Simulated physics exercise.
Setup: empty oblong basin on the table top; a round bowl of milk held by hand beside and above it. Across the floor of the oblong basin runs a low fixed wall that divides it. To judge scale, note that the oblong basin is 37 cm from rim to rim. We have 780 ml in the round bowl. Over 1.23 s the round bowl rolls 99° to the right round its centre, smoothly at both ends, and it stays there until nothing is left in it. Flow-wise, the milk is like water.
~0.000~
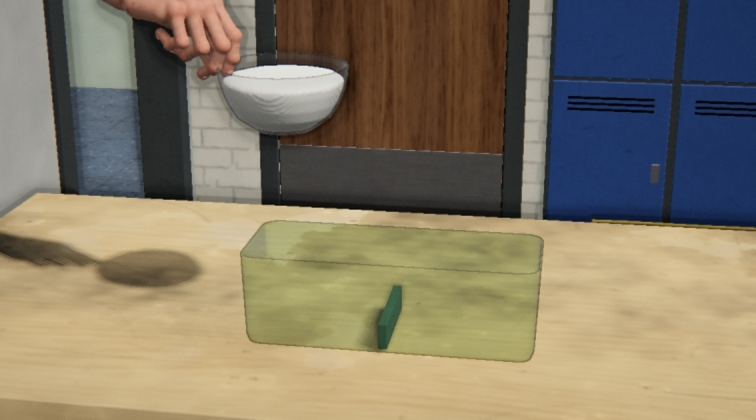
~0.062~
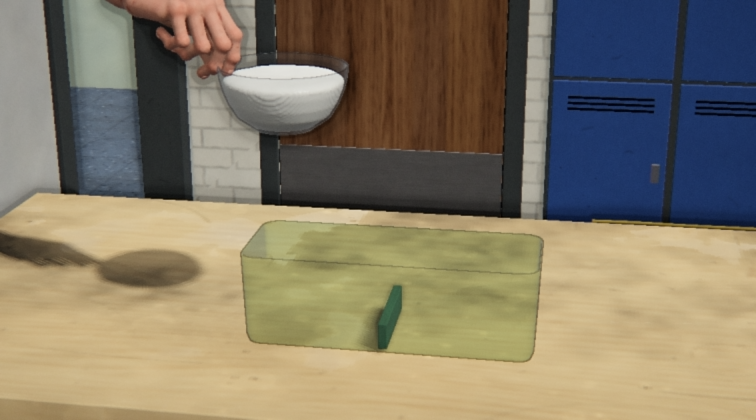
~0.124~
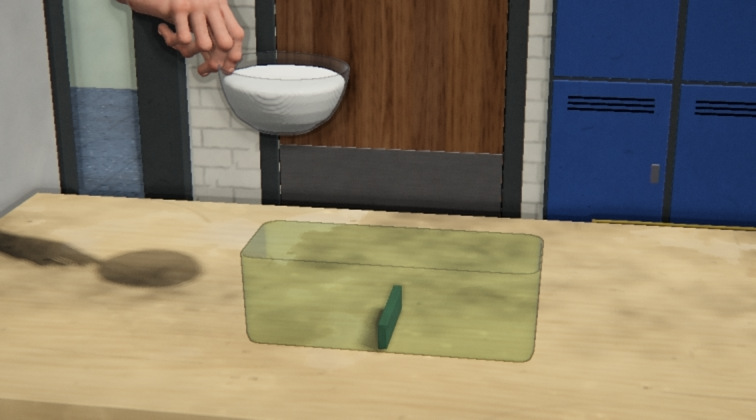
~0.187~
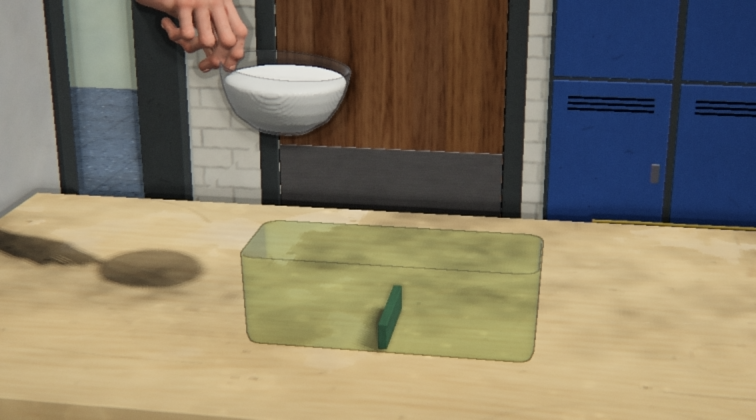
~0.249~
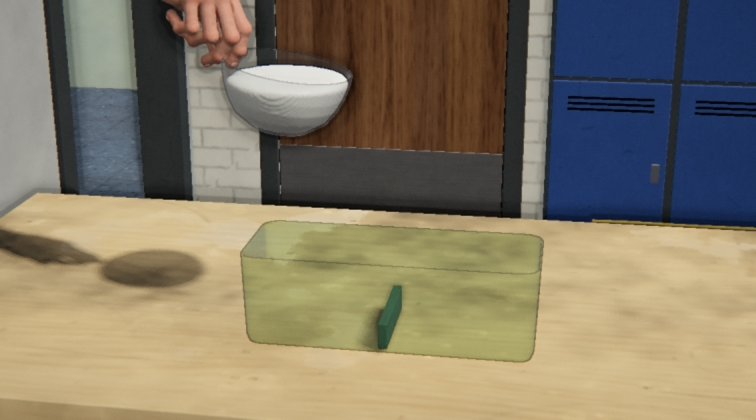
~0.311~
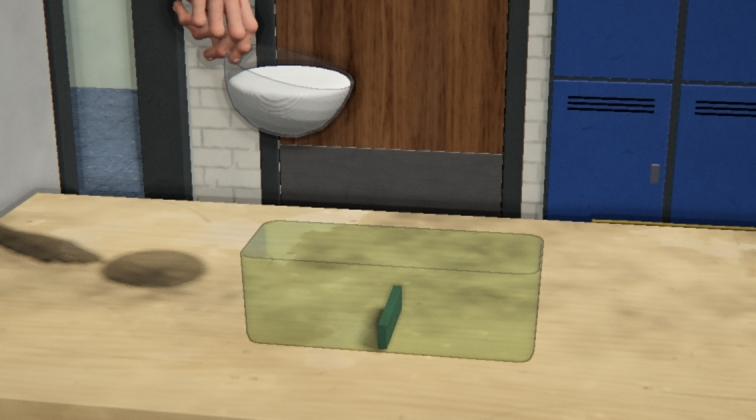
The clip shows a hand beside a clear round bowl of white milk above a wooden table, where a translucent yellow-green oblong basin with a small green divider stands still. The bowl tilts slightly to the right.
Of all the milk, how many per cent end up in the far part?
Roughly 66 per cent.
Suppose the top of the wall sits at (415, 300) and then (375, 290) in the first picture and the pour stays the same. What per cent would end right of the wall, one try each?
Respectively 50 and 85 %.
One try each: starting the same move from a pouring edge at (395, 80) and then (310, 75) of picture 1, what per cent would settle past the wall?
The first try gives 90 percent and the second 30 percent.
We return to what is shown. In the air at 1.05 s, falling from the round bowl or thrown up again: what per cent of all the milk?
Near 12 per cent, I'd say.
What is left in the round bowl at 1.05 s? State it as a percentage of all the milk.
About 3 percent.
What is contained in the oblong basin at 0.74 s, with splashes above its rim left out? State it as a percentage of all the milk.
16 %, roughly.
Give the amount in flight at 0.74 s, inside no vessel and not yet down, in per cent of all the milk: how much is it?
Around 38 in a hundred.
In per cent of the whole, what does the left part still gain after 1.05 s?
Near 18 percent, give or take.
By 0.74 s the tilt is 65° and 45 per cent is still to pour, 2 is left of the wall and 15 right of it.
By 1.05 s the tilt is 94° and 3 per cent is still to pour, 15 is left of the wall and 70 right of it.
By 1.38 s the tilt is 99° and 0 per cent is still to pour, 26 is left of the wall and 73 right of it.
By 1.73 s the tilt is 99° and 0 per cent is still to pour, 32 is left of the wall and 67 right of it.
At rest 33 per cent lies left of the wall, 66 right of it and 1 outside.
